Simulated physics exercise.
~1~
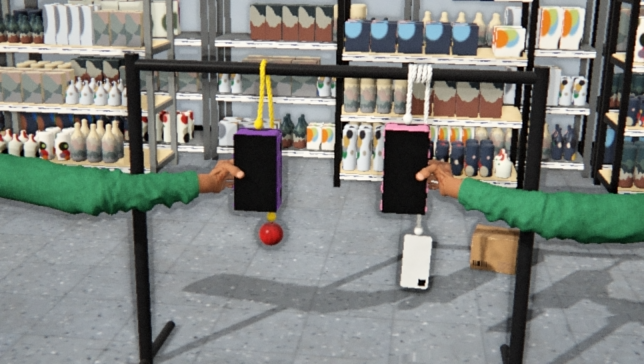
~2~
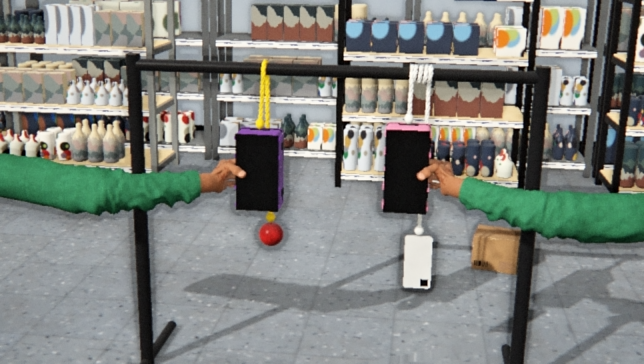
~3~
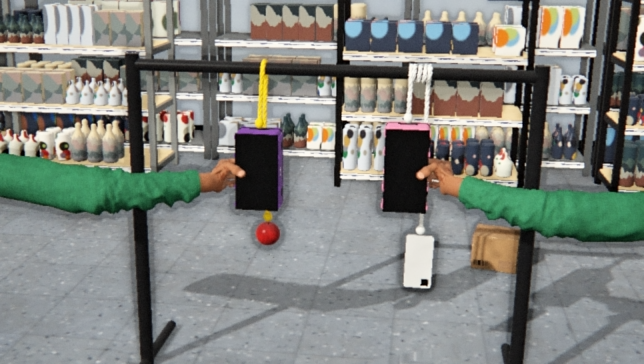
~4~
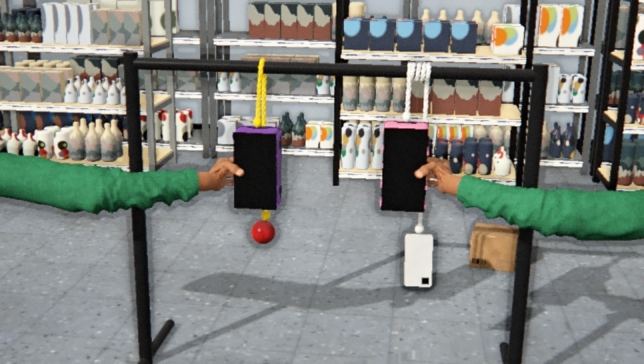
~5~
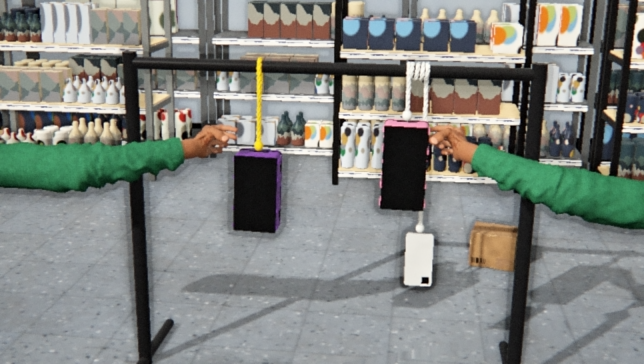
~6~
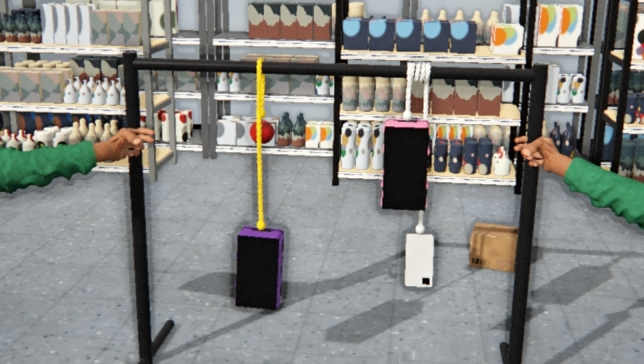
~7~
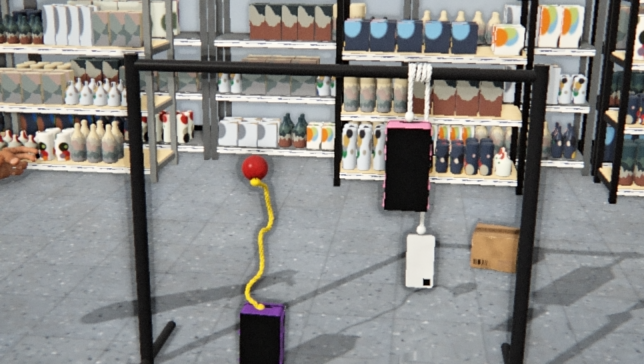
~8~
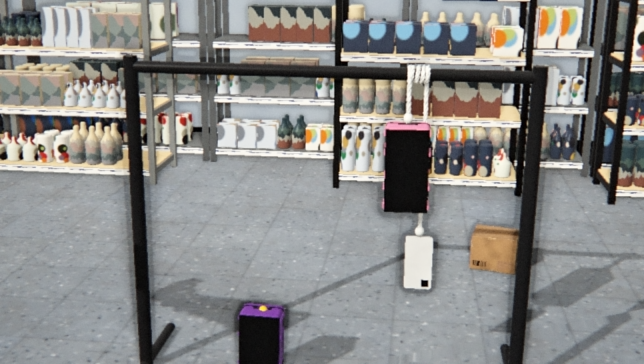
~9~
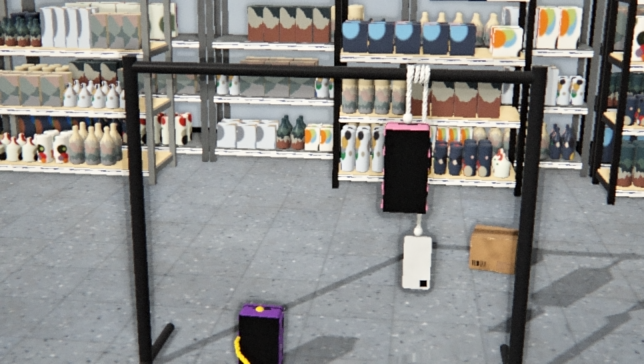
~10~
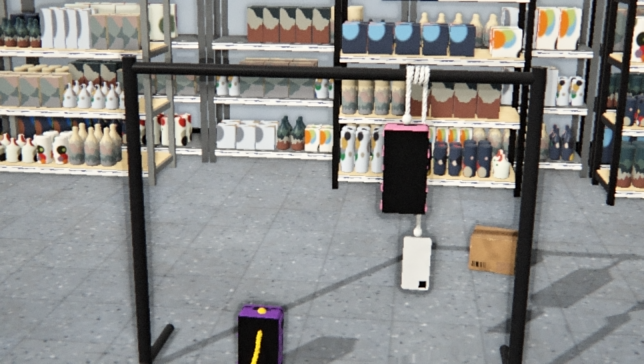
In a shop aisle lined with shelves of bottles and boxes, a slightly swaying camera faces a black rail from the front. A purple-edged black case hangs at left on a yellow rope with a red apple below, and a pink-edged black case hangs at right on a white rope above a white phone-like object. Two green-sleeved arms steady the cases, then let go and draw back. The left case drops, pulling its rope over the rail as the apple rises, then rope and apple come down after it. The left case rests on the floor, while the right one still hangs.
